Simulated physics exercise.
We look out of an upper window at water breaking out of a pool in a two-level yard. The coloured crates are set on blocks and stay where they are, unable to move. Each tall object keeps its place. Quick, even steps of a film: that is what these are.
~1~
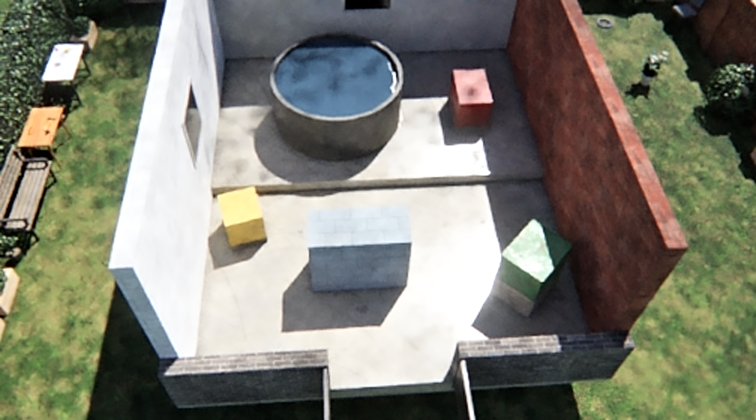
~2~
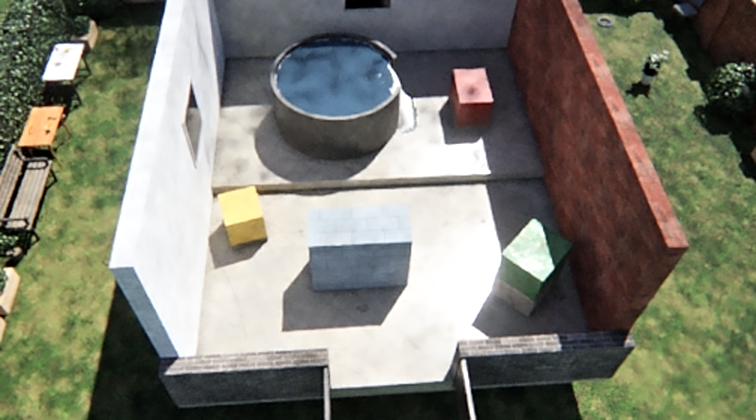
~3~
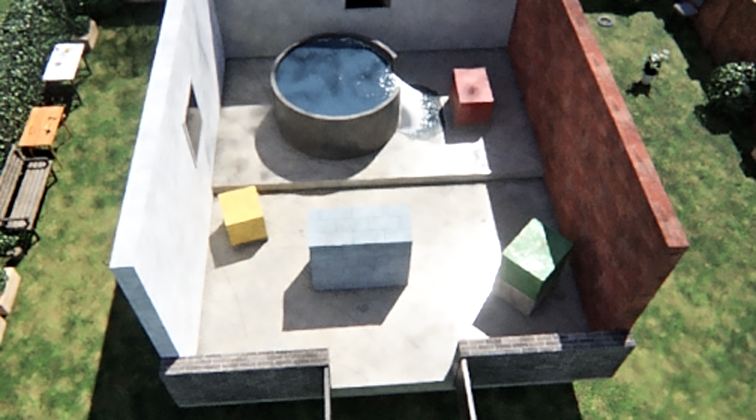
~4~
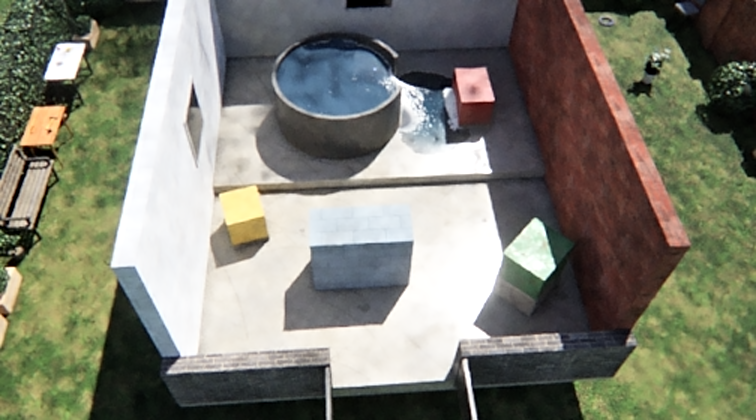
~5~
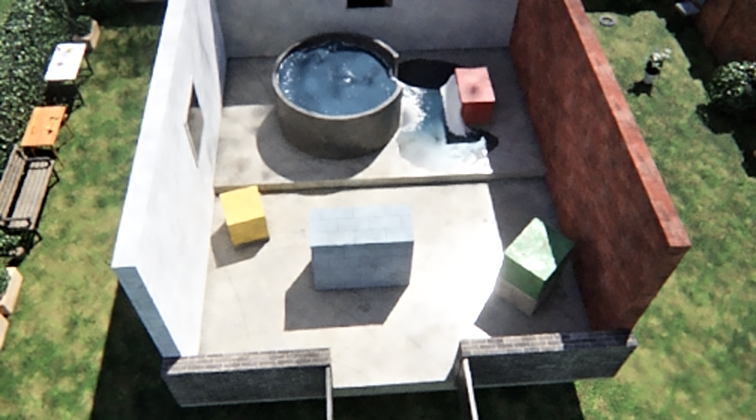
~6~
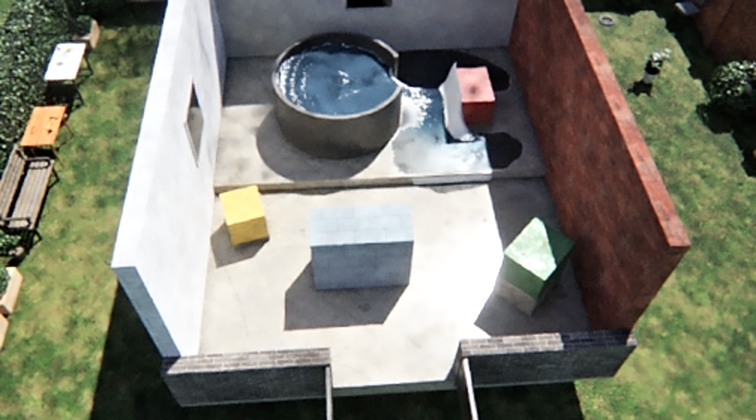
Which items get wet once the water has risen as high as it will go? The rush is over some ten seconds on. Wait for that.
The green crate remains dry, the red crate ends up wet, the yellow crate ends up wet.
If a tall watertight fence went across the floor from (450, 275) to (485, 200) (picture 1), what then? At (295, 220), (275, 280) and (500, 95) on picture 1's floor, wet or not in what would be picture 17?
As listed: Free of water, free of water, wet.
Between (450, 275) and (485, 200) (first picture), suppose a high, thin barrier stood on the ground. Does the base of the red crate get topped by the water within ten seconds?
My reading: Red crate takes water.
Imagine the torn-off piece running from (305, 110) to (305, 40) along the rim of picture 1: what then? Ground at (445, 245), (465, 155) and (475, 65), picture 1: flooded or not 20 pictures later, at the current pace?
Place one: Reached by the flood. Place two: Spared by the leak. Place three: Reached by the flood.
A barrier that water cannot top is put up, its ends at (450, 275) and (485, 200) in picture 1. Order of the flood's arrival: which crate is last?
That is the yellow crate.
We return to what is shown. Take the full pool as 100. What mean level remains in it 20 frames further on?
It comes to some 42 percent.
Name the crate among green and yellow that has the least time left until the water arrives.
Simply the green-painted one.
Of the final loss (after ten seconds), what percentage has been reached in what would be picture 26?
Roughly 10 percent.
A moment on, water covers 25 % of the floor; the green crate not reached, the red crate water round its plinth, the yellow crate not reached.
Next, water covers 45 % of the floor; the green crate water round its plinth, the red crate water round its plinth, the yellow crate not reached.
Then, water covers 60 % of the floor; the green crate water round its plinth, the red crate water round its plinth, the yellow crate water round its plinth.
Later, water covers 85 % of the floor; the green crate water round its plinth, the red crate water round its plinth, the yellow crate water round its plinth.
In the end, water covers 95 % of the floor; the green crate stayed above the water, the red crate was topped, the yellow crate was topped.
